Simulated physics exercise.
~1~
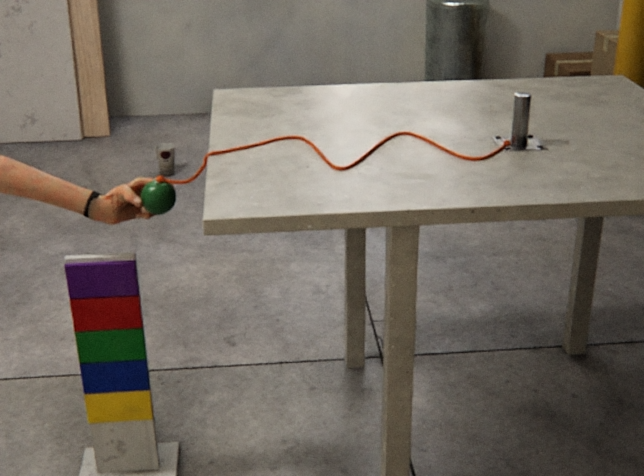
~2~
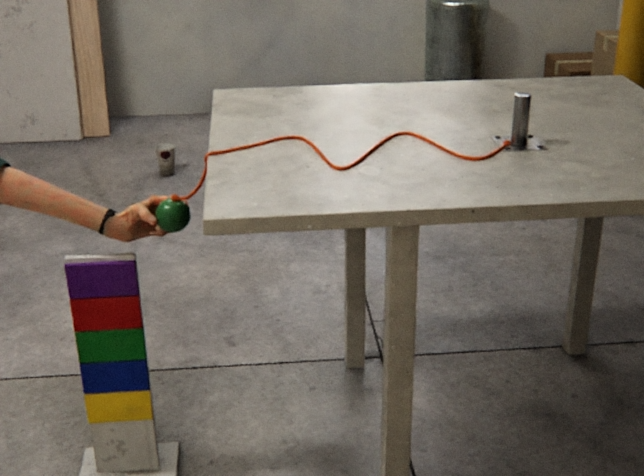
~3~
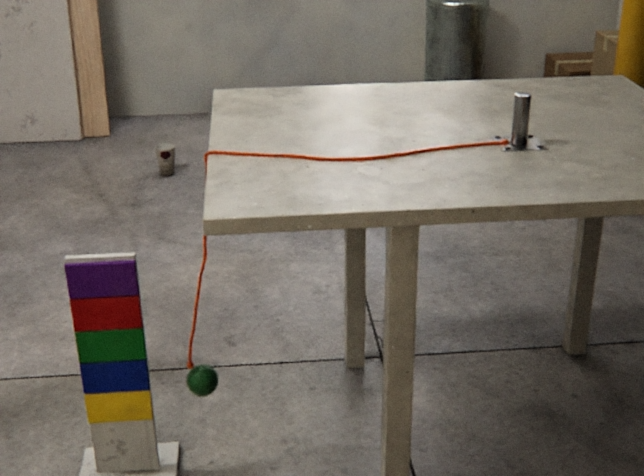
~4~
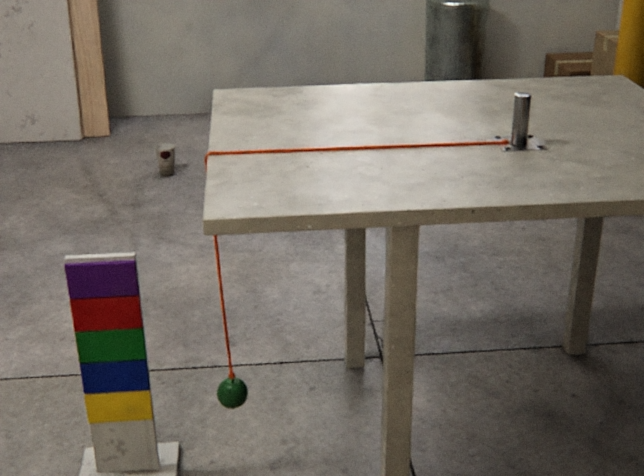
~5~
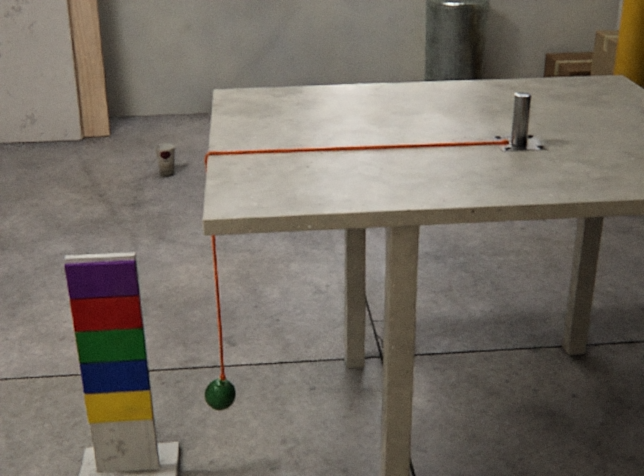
We see a hand holding a green ball-like object on a wavy orange cord tied to a metal post on a table; once released, it drops past the edge, pulls the cord straight, swings slightly and hangs level with the yellow band of a striped board.
